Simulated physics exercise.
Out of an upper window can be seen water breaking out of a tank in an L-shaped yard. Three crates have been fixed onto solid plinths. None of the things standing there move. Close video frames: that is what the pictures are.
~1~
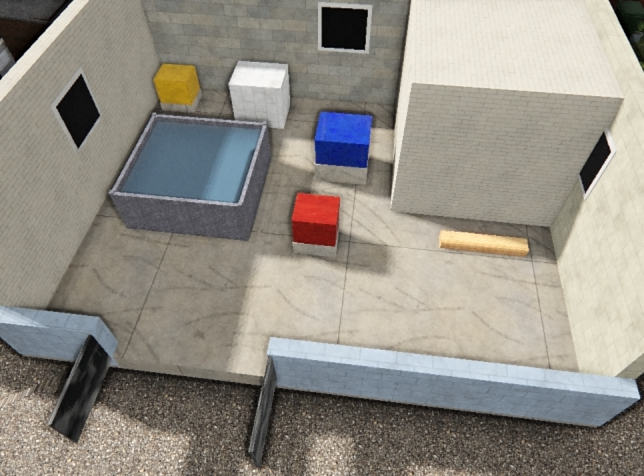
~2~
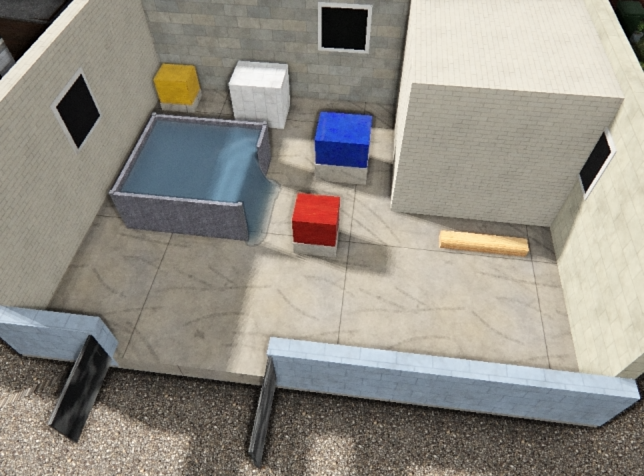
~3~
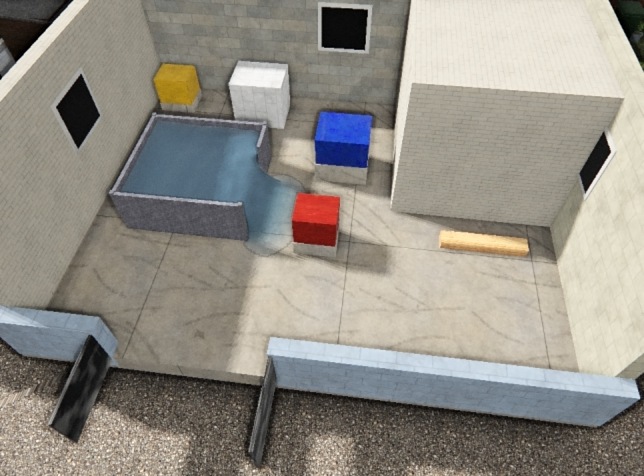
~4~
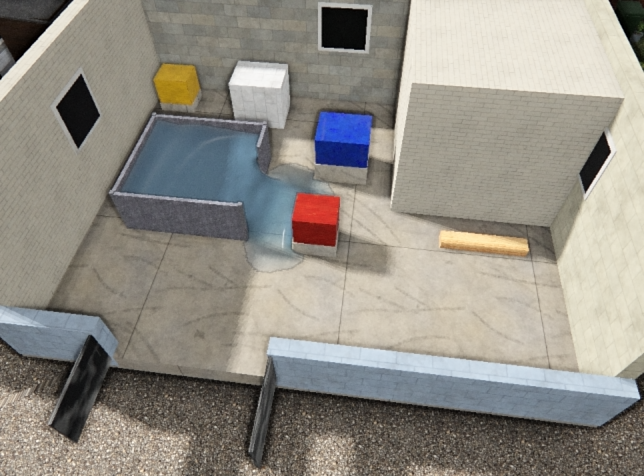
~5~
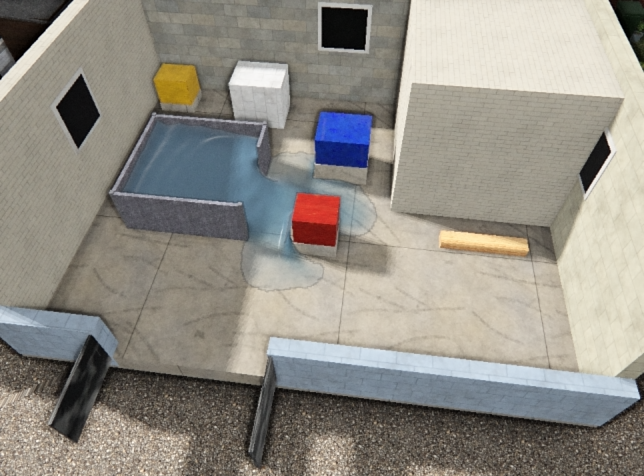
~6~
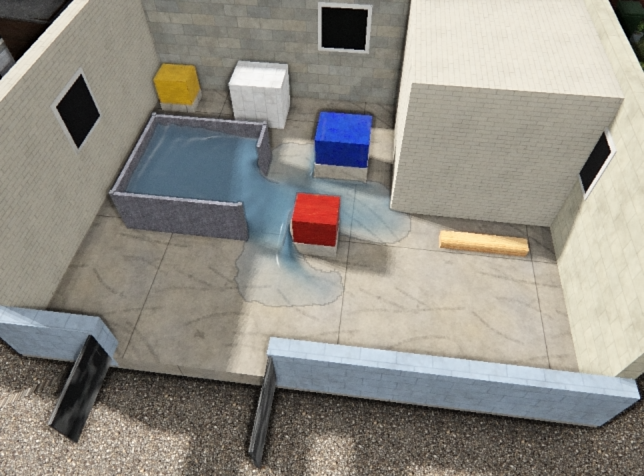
To begin with, water sits still in a rectangular tank in a walled yard with yellow, white, blue and red blocks. Then water pours through a gap in the tank's right side and reaches the red block. It spreads around both sides of that block, fanning across the paving toward the right and the front.
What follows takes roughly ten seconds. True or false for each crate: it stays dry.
Yellow crate: True, it stays dry; red crate: False, it gets wet; blue crate: True, it stays dry.
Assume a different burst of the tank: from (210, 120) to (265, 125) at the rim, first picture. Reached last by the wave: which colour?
The red-painted one.
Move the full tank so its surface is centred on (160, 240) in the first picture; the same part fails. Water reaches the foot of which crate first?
I'd go with the red one.
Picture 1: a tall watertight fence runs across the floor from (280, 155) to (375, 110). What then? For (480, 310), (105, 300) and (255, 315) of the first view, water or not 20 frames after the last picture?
As listed: Covered, dry, wet.
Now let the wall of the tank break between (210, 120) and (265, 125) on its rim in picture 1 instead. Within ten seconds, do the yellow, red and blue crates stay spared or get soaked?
Result - yellow crate gets flooded; red crate is not reached; blue crate is not reached.
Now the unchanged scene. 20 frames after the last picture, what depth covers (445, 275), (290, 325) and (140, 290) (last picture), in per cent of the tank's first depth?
About 6, 4, 0 %.
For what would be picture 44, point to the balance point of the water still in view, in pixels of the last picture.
My guess is about (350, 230).
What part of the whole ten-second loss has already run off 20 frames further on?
Near 40 in a hundred.
A moment on, water covers 35 % of the floor; the yellow crate not reached, the red crate water round its plinth, the blue crate water round its plinth.
Next, water covers 55 % of the floor; the yellow crate not reached, the red crate water round its plinth, the blue crate water round its plinth.
Then, water covers 65 % of the floor; the yellow crate not reached, the red crate water round its plinth, the blue crate water round its plinth.
Later, water covers 75 % of the floor; the yellow crate water round its plinth, the red crate water round its plinth, the blue crate water round its plinth.
In the end, water covers 90 % of the floor; the yellow crate stayed above the water, the red crate was topped, the blue crate stayed above the water.
